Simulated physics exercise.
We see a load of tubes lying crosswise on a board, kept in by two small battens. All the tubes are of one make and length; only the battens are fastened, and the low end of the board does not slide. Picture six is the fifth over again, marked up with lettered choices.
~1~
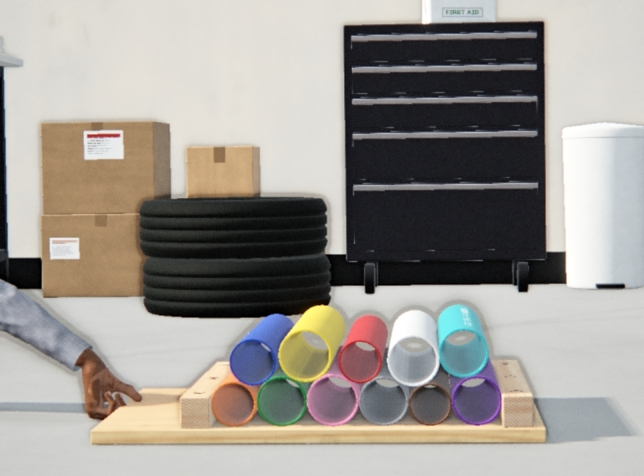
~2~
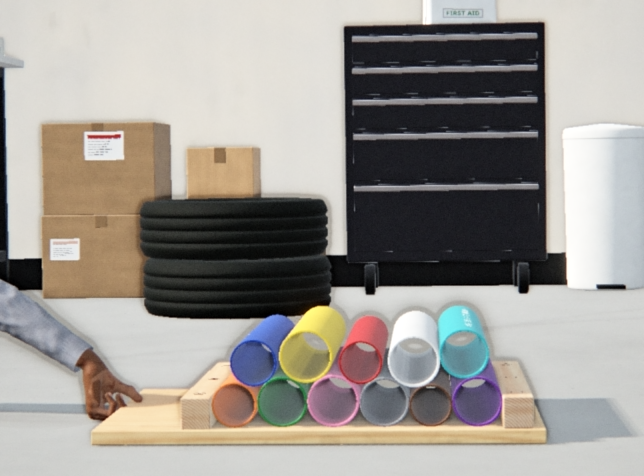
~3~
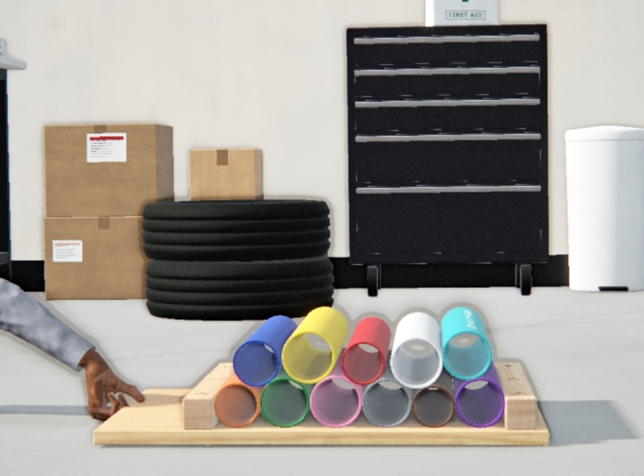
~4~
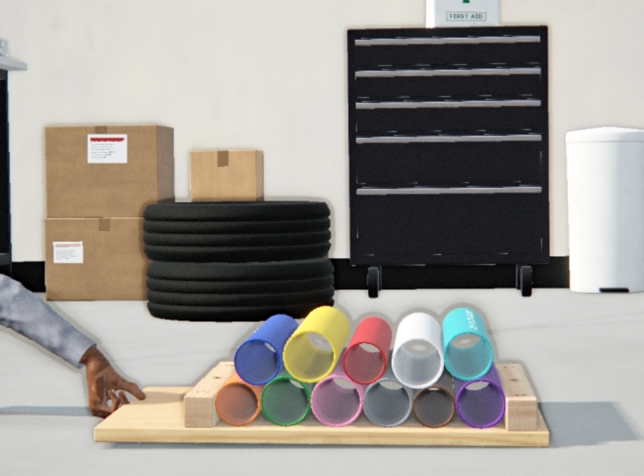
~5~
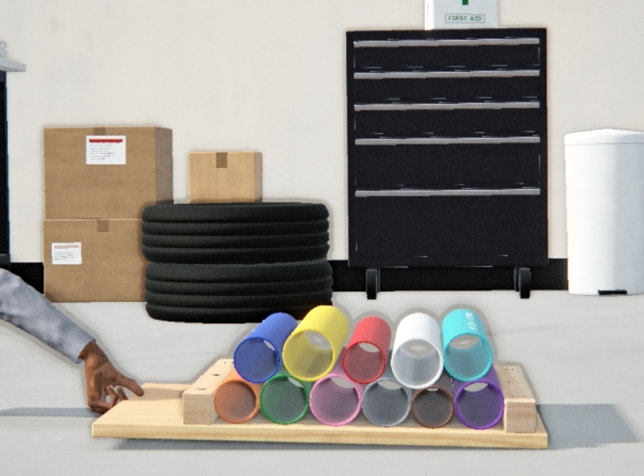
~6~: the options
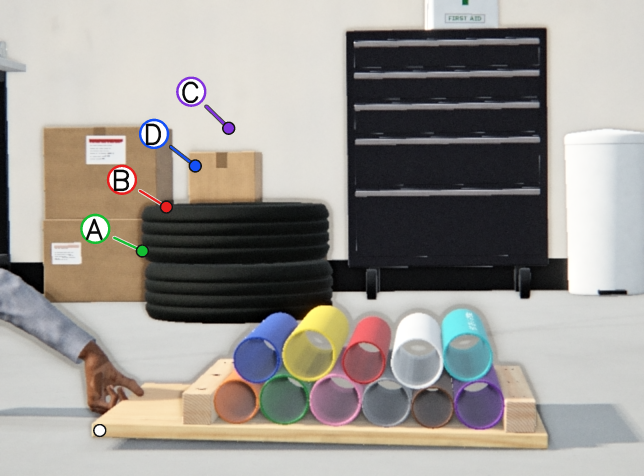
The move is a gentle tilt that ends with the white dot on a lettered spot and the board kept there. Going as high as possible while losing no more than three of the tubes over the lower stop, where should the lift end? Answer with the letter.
Up to A.
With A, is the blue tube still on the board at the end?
Yes, with A.
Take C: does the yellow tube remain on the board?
No, with C.
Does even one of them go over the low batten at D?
Yes, at D.
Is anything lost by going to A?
Yes, at A.
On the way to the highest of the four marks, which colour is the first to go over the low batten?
The turquoise one.
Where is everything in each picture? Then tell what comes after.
In the first frame, purple tube (477, 401); white tube (413, 361); blue tube (253, 362).
In the second frame, blue tube (253, 363); turquoise tube (464, 354).
In the third frame, board (329, 400); orange tube (237, 405); blue tube (256, 363); pink tube (336, 402).
In the fourth frame, board (329, 400); orange tube (237, 403); green tube (286, 401).
In the fifth frame, board (328, 399); orange tube (236, 401); green tube (285, 400).
On the marked copy, A at (142, 251); B at (167, 207); C at (229, 128); D at (195, 166); the white dot at (100, 431).
Following A. Soon after the start, board at 16°.
Later, board at 26°.
In the end, board at 26°, two over the low batten (white, turquoise).
As for the rest, B four over the low batten (white, turquoise, red, yellow); C five over the low batten; D five over the low batten.
